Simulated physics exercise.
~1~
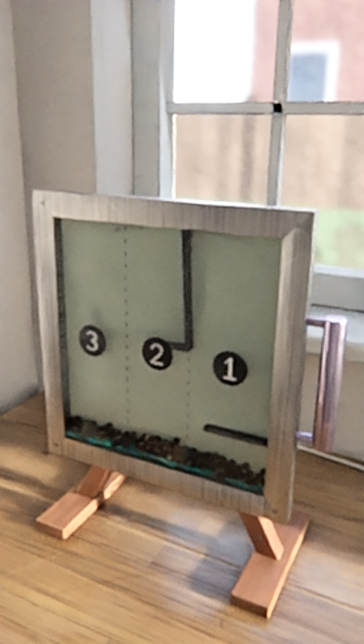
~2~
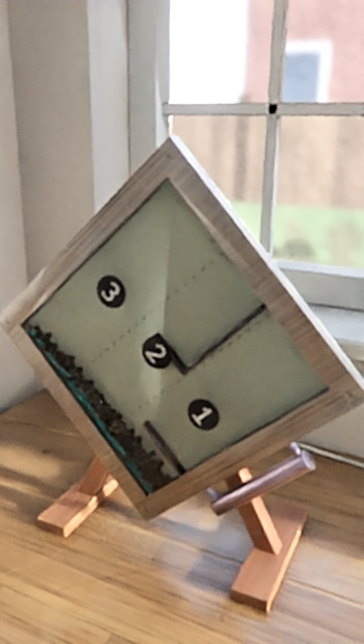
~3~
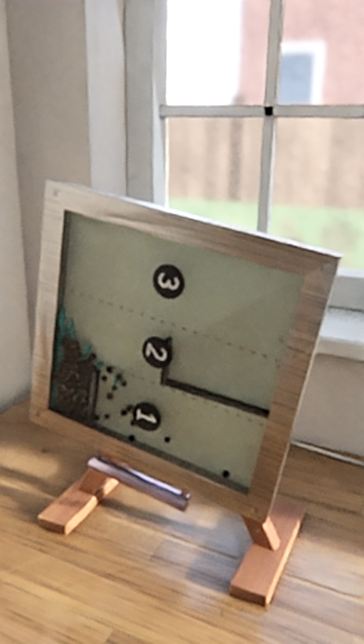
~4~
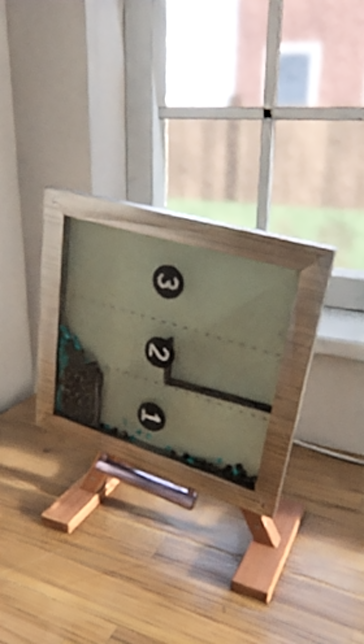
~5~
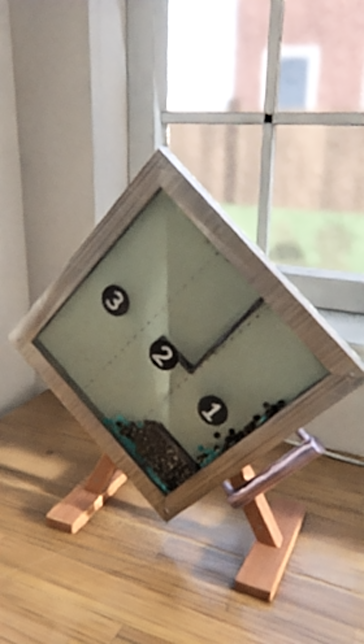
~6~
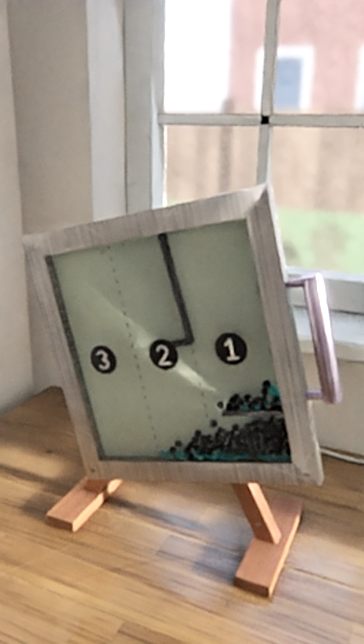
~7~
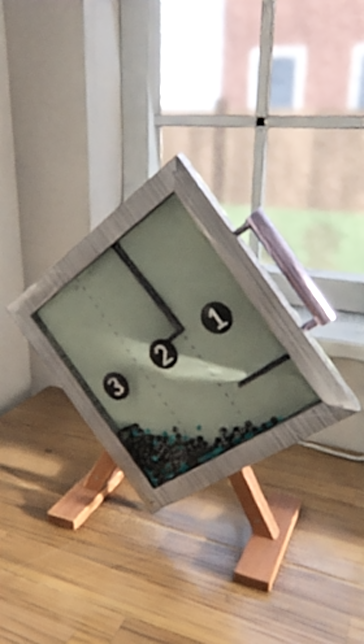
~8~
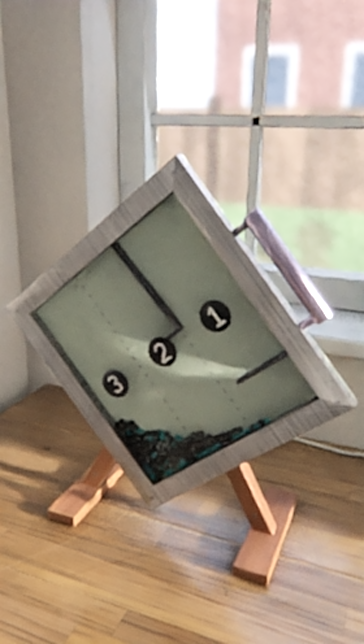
A square wooden-framed case of black and turquoise beads turned clockwise onto its side, spilling beads along its inner walls, then swung back past upright and stopped tilted the other way, with the beads heaped in the bottom corner, mostly toward strip three.
